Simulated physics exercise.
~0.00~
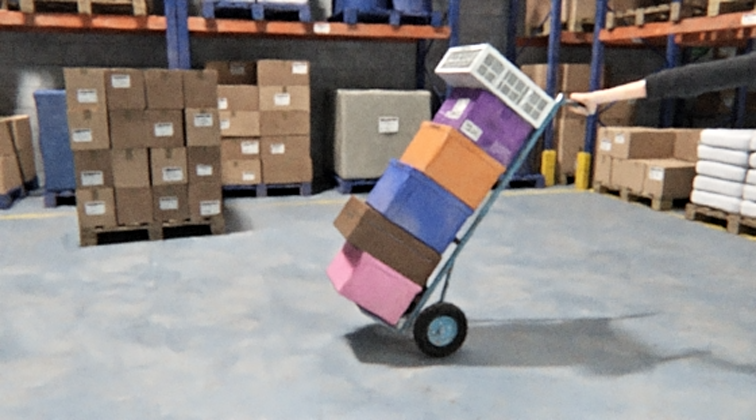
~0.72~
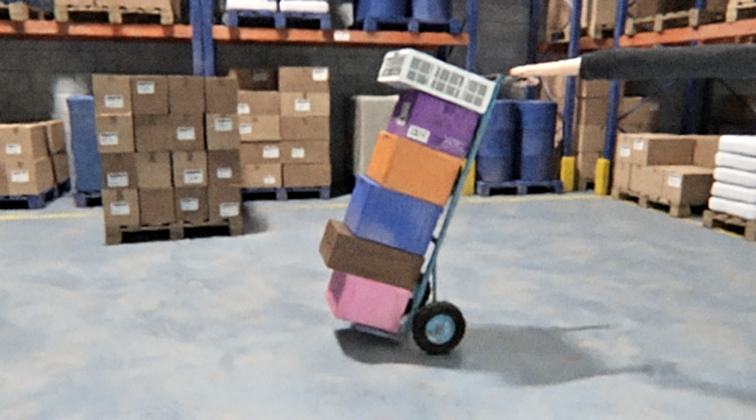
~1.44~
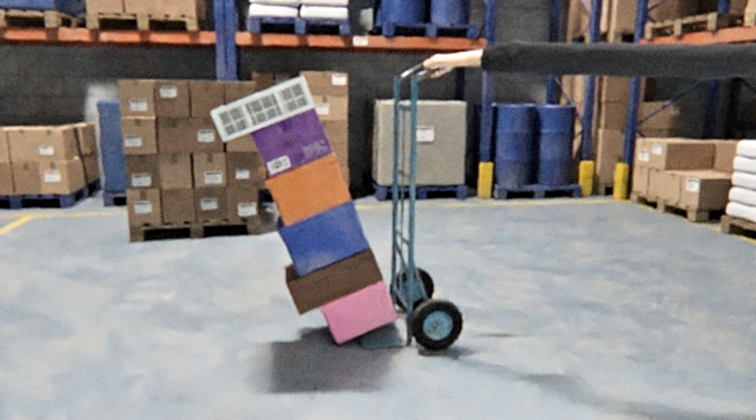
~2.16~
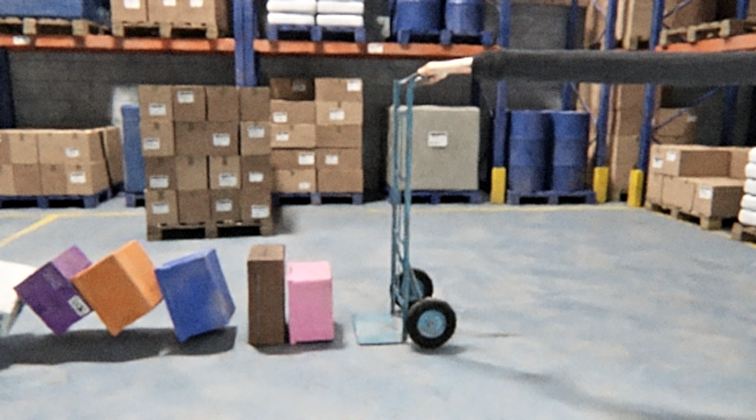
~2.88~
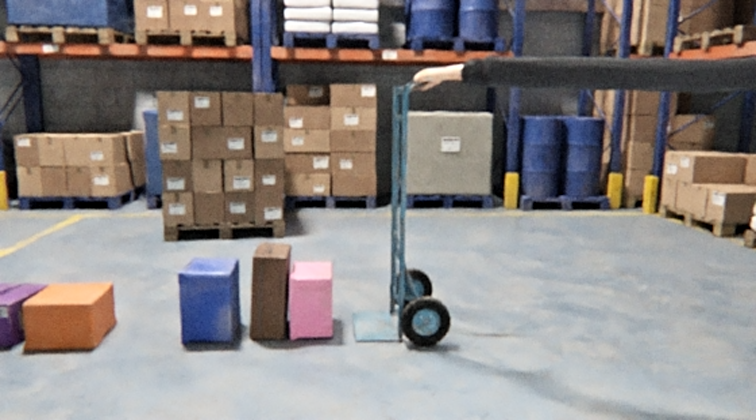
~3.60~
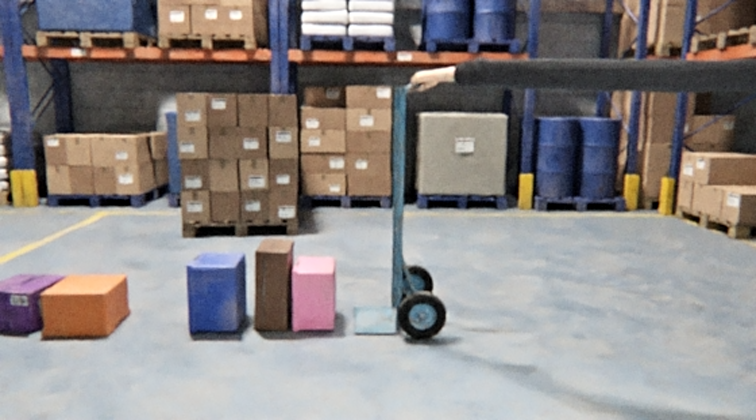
In a warehouse with racks of cartons and blue drums behind, seen from the side as the view drifts slightly, an outstretched arm holds a tilted blue-green hand truck. Stacked on it from the bottom are a pink tote, brown toolbox, blue tote, orange tote, purple parcel and white crate. The hand swings the truck upright, and the whole stack leans away to the left. The upper items tumble onto the floor, the white crate passing out of view. The truck finally stands upright, still held, with the pink, brown and blue pieces near its plate and the orange and purple ones farther left.
